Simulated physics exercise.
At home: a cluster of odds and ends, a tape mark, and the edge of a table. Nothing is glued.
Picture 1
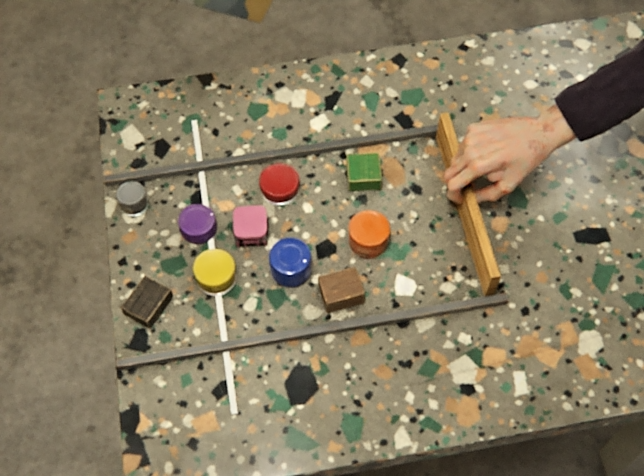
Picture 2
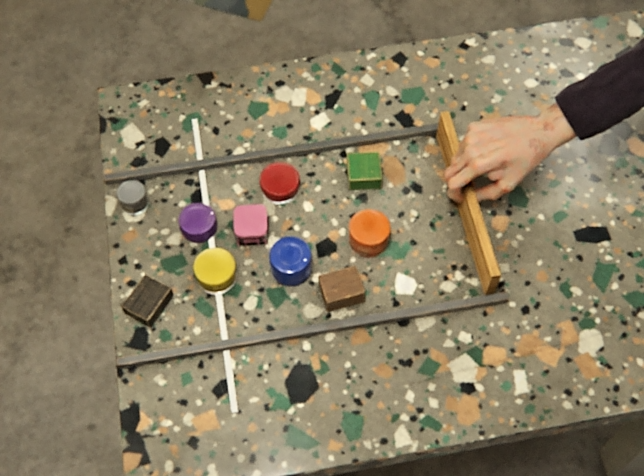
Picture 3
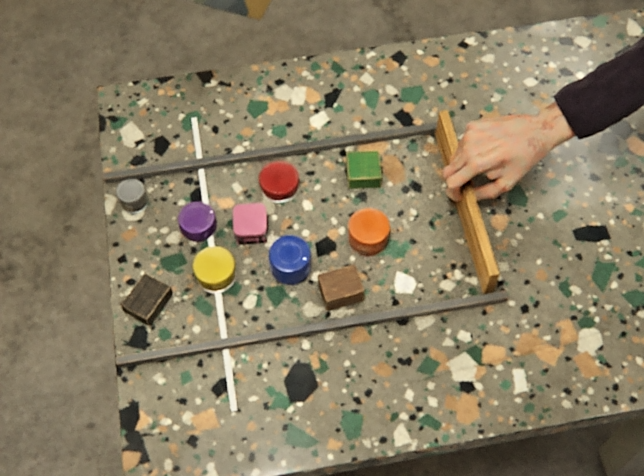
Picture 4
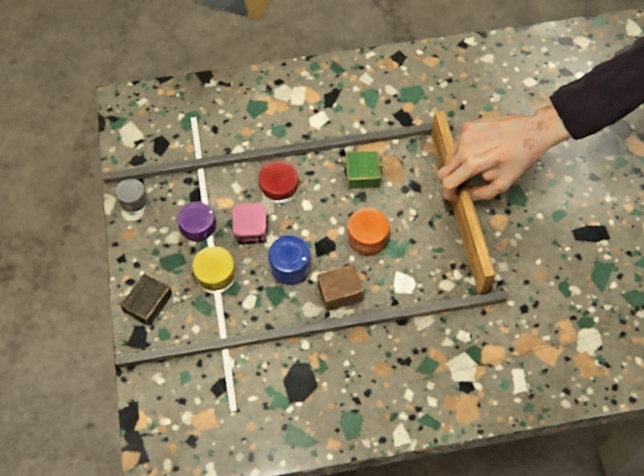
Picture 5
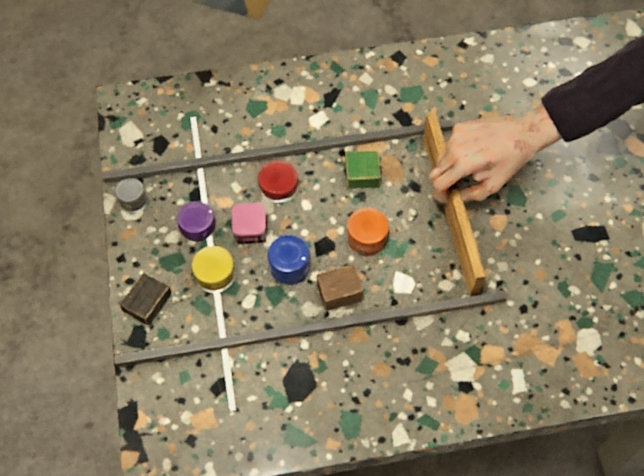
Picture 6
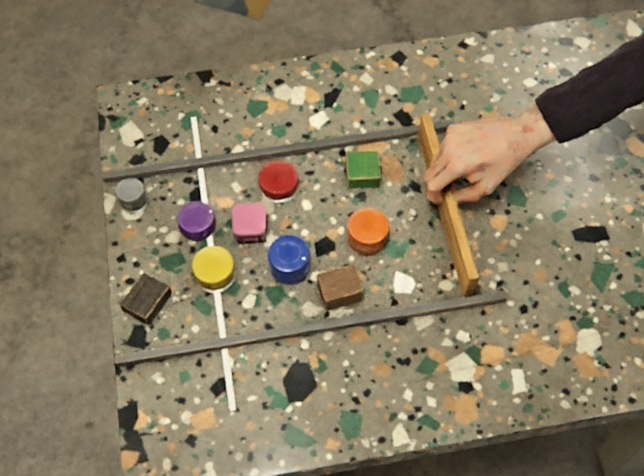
A hand slid a wooden board a short way to the left along a speckled tabletop between two grey rails, while the colourful lids, tubs and blocks in front of it stayed where they were.
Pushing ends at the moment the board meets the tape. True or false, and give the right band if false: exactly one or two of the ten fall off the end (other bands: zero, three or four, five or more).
False, zero fall off.
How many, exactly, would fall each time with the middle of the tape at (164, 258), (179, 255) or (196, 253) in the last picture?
Respectively, 3, 1 and 0.
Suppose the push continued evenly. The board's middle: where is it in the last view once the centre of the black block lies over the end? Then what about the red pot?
Black block: (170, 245); red pot: (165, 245).
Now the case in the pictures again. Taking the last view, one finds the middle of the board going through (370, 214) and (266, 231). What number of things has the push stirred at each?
By then 2, and 8.
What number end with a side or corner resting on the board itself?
It's 4.
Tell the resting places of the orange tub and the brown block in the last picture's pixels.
The orange tub stops around (191, 253); the brown block around (201, 323).
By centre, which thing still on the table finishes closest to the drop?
The answer: The grey pot.
Soon after, none off yet; grey pot at rest near (132, 196); black block at rest near (146, 299); purple lid at rest near (197, 221).
After that, none off yet; grey pot at rest near (132, 196); black block at rest near (146, 299); purple lid displaced about its own width near (165, 219).
In the end, the number that fall off is zero.
